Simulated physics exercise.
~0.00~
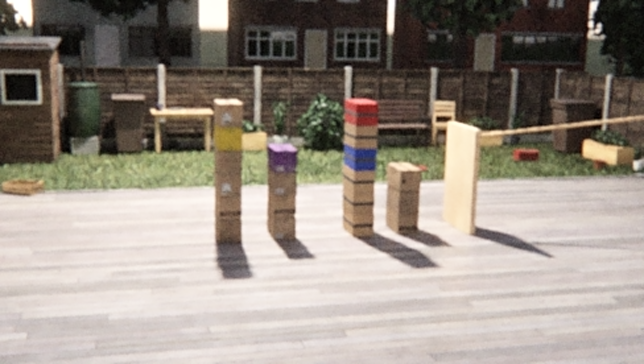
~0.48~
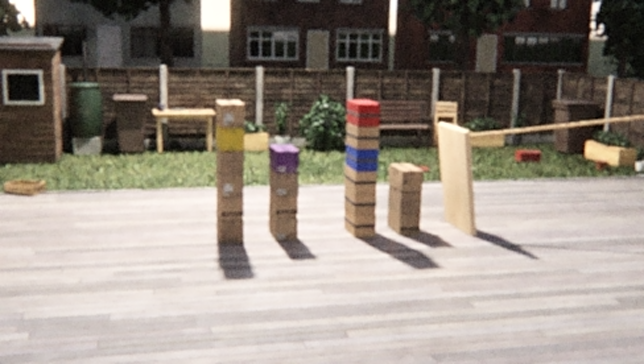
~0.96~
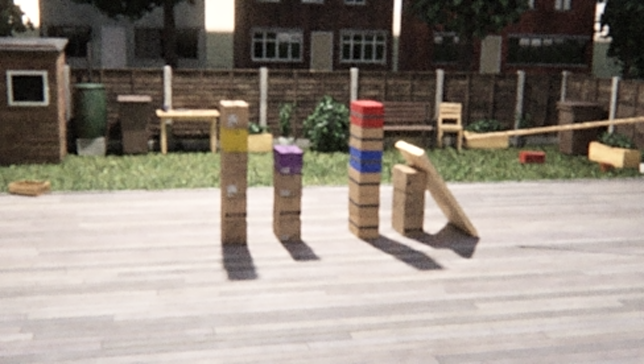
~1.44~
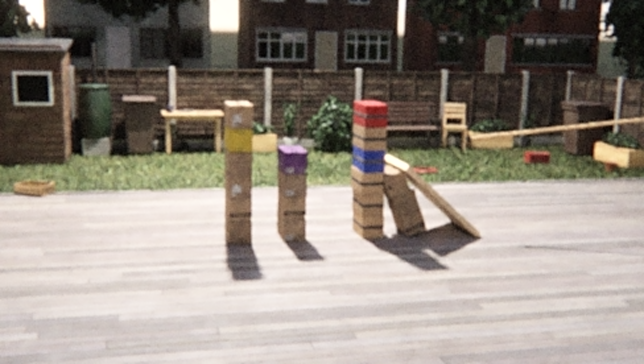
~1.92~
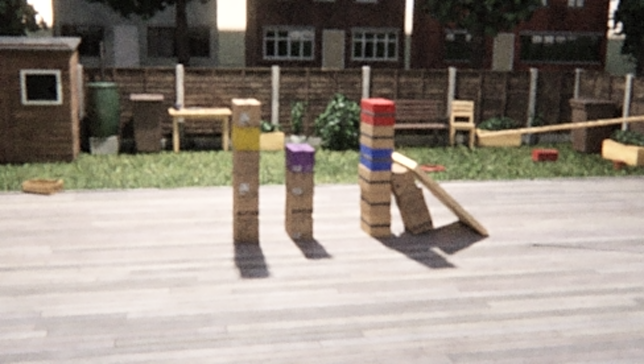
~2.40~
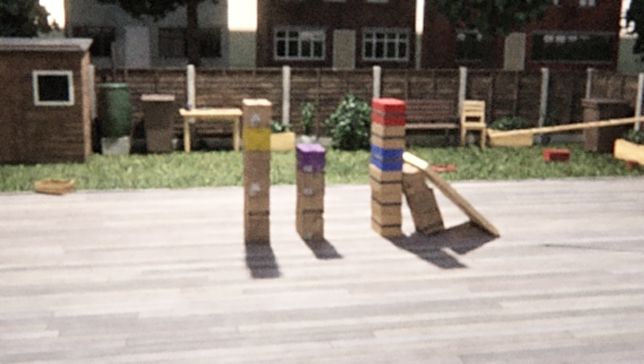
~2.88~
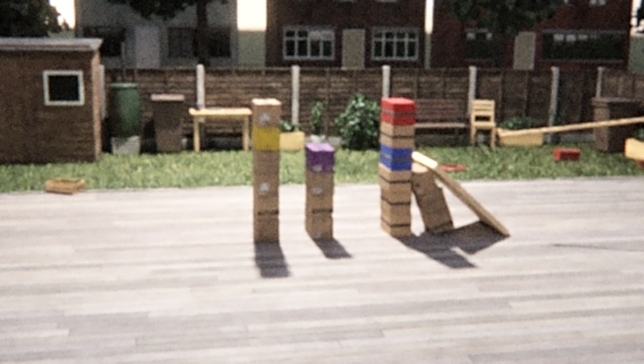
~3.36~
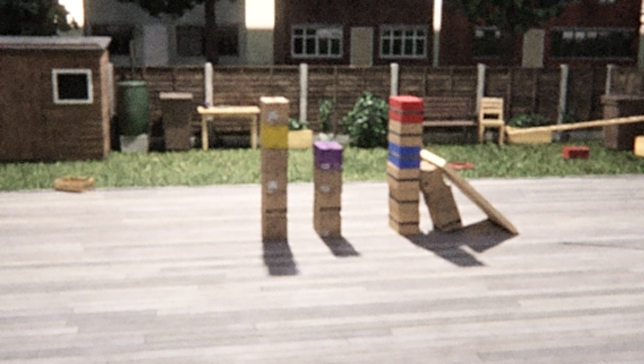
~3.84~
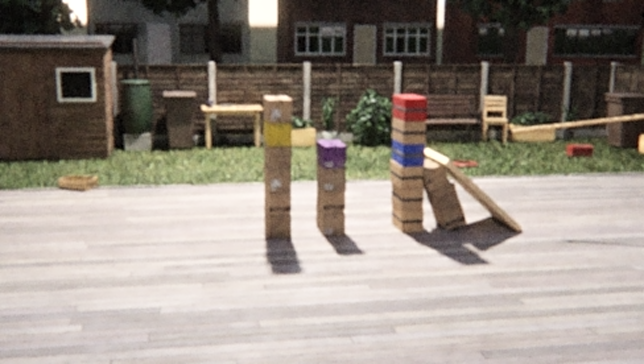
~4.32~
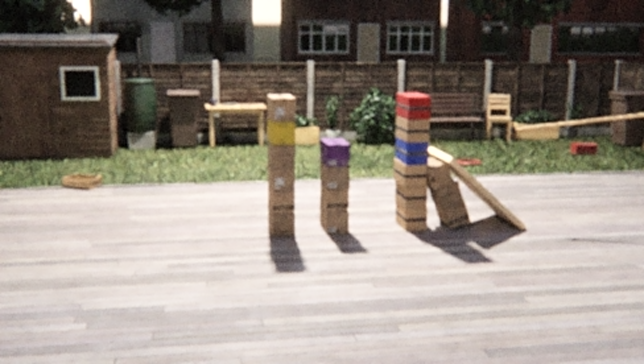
On a paved yard, a pole tips a board against a short carton stack, which leans against a still-standing taller pile.
